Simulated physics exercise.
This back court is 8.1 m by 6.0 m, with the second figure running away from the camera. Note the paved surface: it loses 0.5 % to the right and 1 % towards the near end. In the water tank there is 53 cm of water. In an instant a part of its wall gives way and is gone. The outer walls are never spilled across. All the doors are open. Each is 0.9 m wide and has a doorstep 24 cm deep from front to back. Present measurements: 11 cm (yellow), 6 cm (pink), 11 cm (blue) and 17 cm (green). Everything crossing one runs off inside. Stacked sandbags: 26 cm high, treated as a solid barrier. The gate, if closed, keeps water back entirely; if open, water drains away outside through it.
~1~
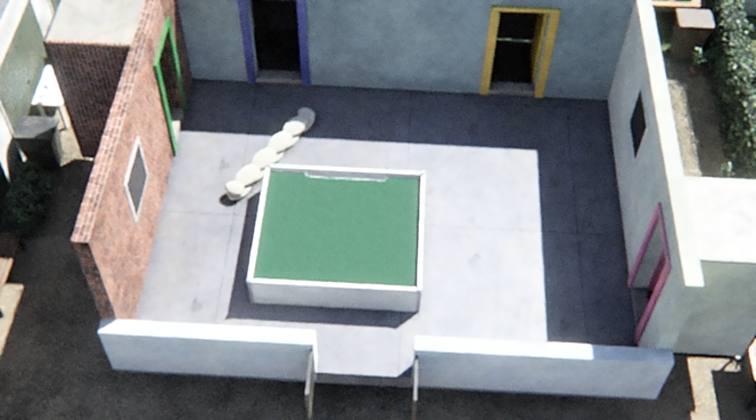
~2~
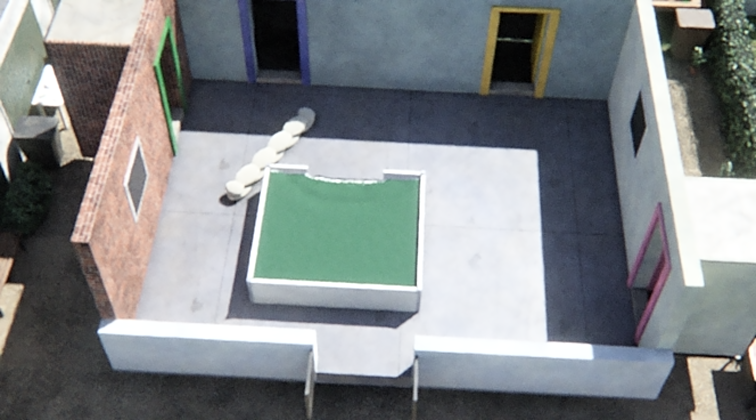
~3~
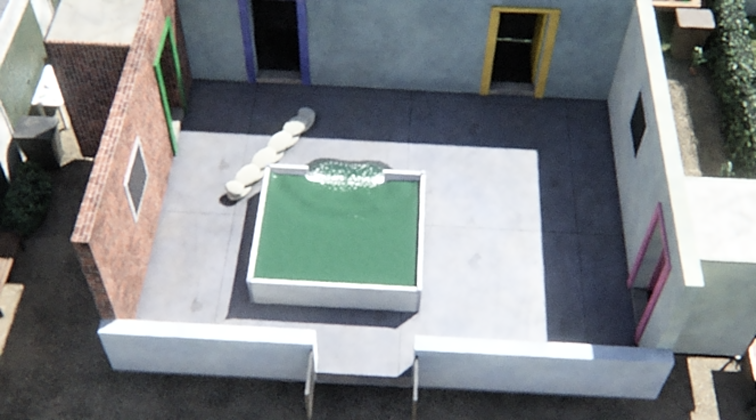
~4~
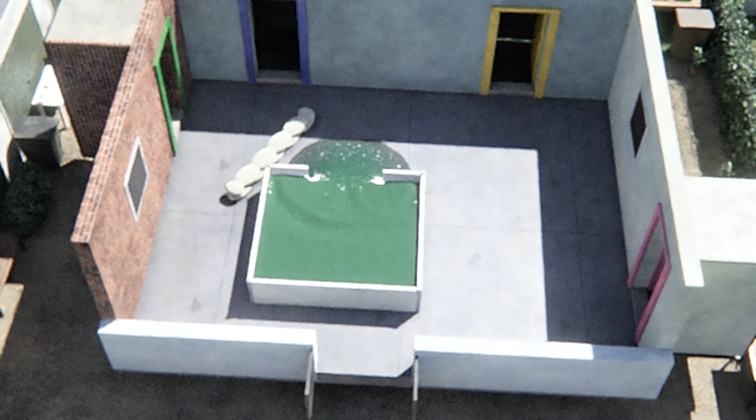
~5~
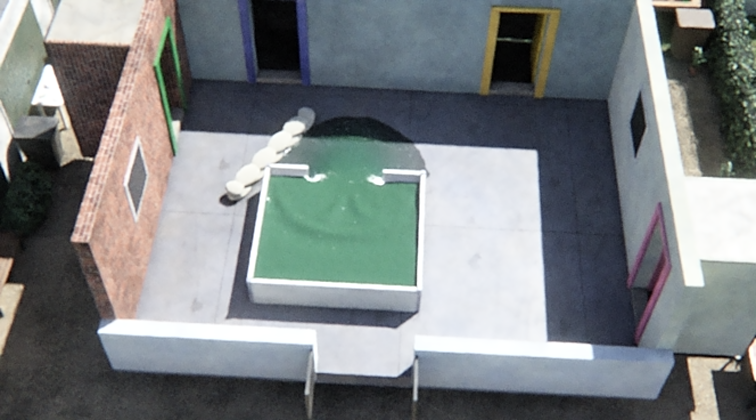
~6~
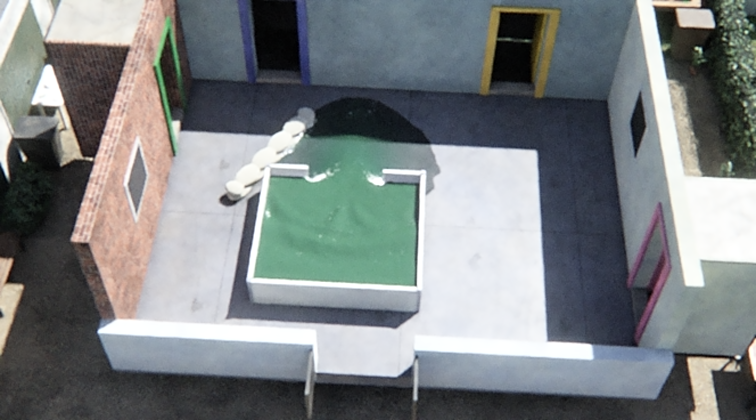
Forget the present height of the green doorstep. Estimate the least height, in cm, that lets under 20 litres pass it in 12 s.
I would say 8 cm.
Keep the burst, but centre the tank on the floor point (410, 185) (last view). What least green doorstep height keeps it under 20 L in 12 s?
Then close to 12.0 cm.
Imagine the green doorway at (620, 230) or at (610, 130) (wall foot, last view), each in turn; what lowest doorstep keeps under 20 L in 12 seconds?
Minimums: Roughly 6.0 cm and 17 cm.
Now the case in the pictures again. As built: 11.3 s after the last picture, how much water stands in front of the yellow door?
Lab note: Depth approx. 3.0 cm.
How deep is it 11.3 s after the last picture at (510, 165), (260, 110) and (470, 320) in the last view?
In order: Around 2, 3 and 8 cm.
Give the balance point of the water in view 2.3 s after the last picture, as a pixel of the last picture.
I'd put it close to (359, 191).
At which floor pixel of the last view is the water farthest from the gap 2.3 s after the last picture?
I'd put the front's tip around (599, 101).
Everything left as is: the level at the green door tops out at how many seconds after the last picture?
Crest at t of about 2.8 s.
Then, 0.7 s after the last picture water covers 15 % of the floor, deepest (34 cm) near (340, 88); it has not reached the green door.
Then, 2.3 s after the last picture water covers 35 % of the floor, deepest (30 cm) near (358, 95); 9 cm at the green door, 0 litres in over its 17 cm doorstep.
Then, 11.3 s after the last picture water covers 95 % of the floor, deepest (14 cm) near (243, 354); 6 cm at the green door, 0 litres in over its 17 cm doorstep.
At the green door as built, the water peaked near 12 cm, 2.9 s after the last picture.
With a doorstep of 7 cm, 31 litres would have come in within the 12 s; with 9.5 cm, 8 litres. So under 20 litres takes about 8 cm.
